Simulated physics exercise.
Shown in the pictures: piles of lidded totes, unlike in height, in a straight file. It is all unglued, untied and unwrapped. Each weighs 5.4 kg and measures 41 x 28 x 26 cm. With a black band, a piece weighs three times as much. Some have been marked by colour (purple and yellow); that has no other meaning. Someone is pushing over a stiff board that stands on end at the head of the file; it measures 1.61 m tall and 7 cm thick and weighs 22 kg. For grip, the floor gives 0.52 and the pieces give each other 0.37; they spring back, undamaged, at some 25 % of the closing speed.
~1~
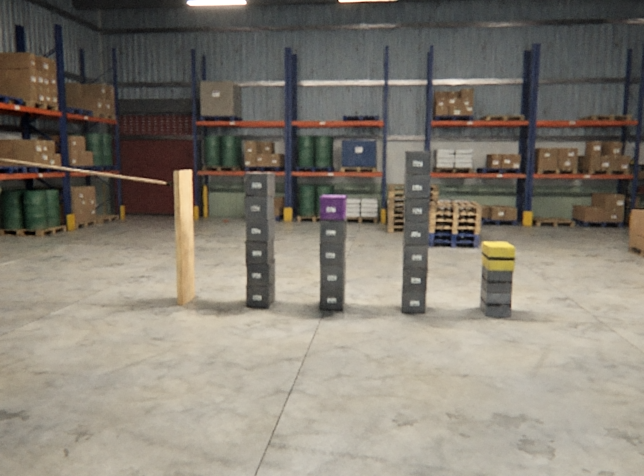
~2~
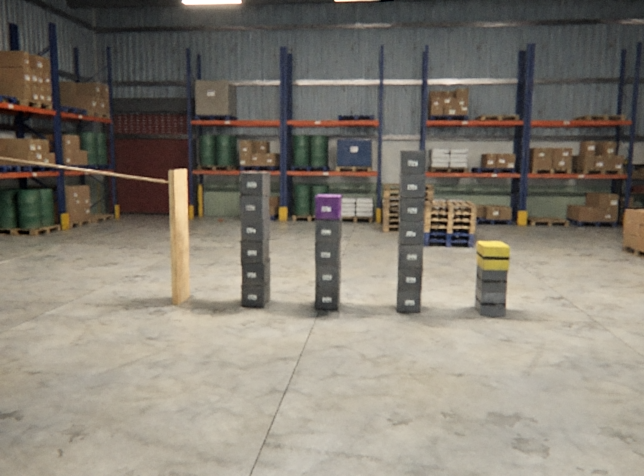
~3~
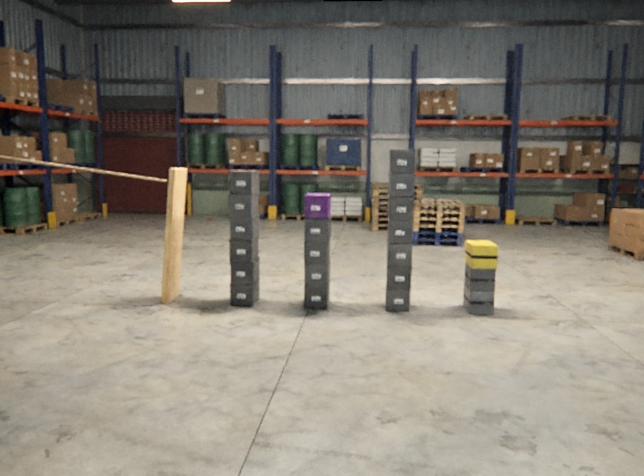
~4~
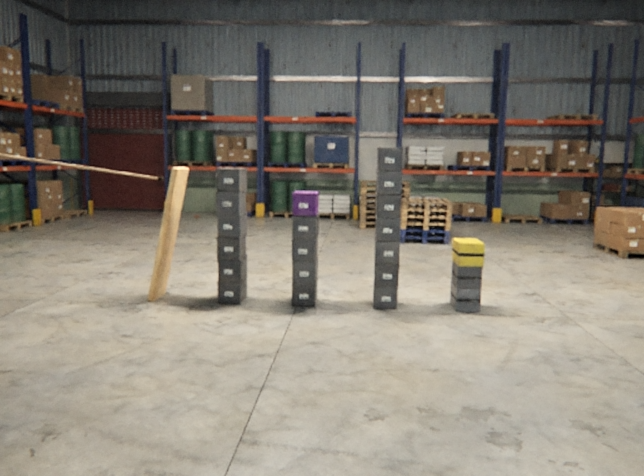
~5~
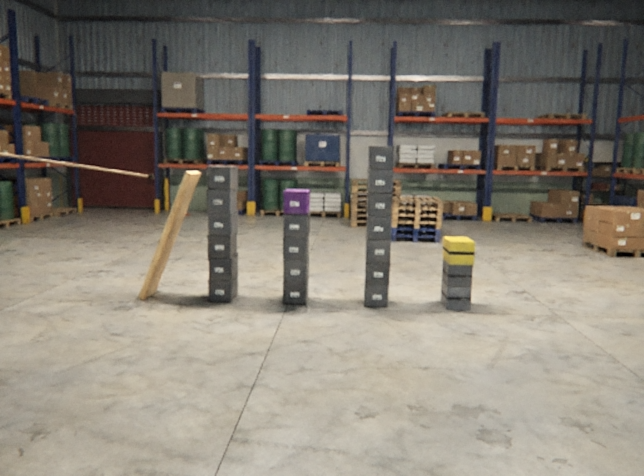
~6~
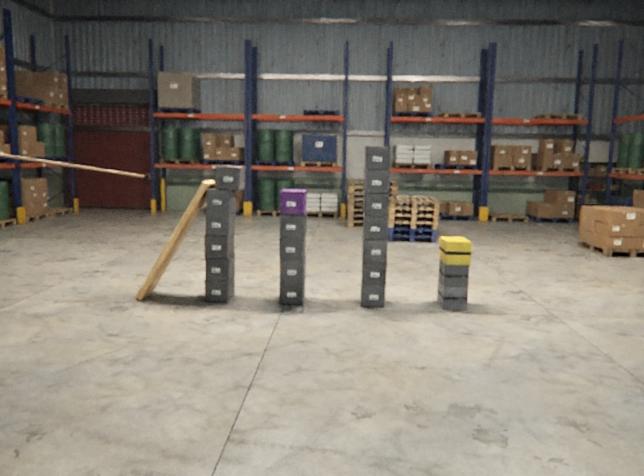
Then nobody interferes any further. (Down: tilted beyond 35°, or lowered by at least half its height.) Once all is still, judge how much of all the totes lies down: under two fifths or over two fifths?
I would say more than two fifths.
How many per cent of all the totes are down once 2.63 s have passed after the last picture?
70 per cent.
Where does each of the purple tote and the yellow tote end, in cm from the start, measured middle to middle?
Approx. distance from start in cm - purple 130, yellow 10.
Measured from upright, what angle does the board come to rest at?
It ends up leaning about 60 degrees from upright.
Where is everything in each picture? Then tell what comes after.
In the first frame (places mark the middle of the side facing us; the camera pans a little), pole end (168, 184) 11 cm short, board 0° from upright; yellow tote (502, 259); purple tote (332, 209); the rest undisturbed.
In the second frame, pole end 6 mm short, board 0° from upright; yellow tote (496, 258).
In the third frame, pole end (169, 182) 10 cm in, board 5° from upright; purple tote (317, 207); the rest undisturbed.
In the fourth frame, pole end (160, 179) 15 cm in, stopped, board 12° from upright; purple tote (304, 205); the rest undisturbed.
In the fifth frame, pole end (150, 177) 15 cm in, stopped, board 22° from upright; purple tote (295, 203); the rest undisturbed.
In the sixth frame, pole end (146, 177) 15 cm in, stopped, board 31° from upright; purple tote (292, 203); yellow tote (459, 253); 2 disturbed, none down.
Then, 0.75 s after the last picture, board 49° from upright; 5 of the 21 totes down; purple tote leaning 48°, 15 cm lower.
Then, 1.57 s after the last picture, board 57° from upright; 8 of the 21 totes down; purple tote on its side.
Then, 2.63 s after the last picture, board 58° from upright; 15 of the 21 totes down; purple tote on its side; yellow tote shifted 45 mm.
At rest, board 58° from upright; 15 of the 21 totes down; purple tote on its side; yellow tote leaning 3°. That is 71 per cent. As the last picture would show them, middles, purple tote near (349, 288), yellow tote near (464, 250).
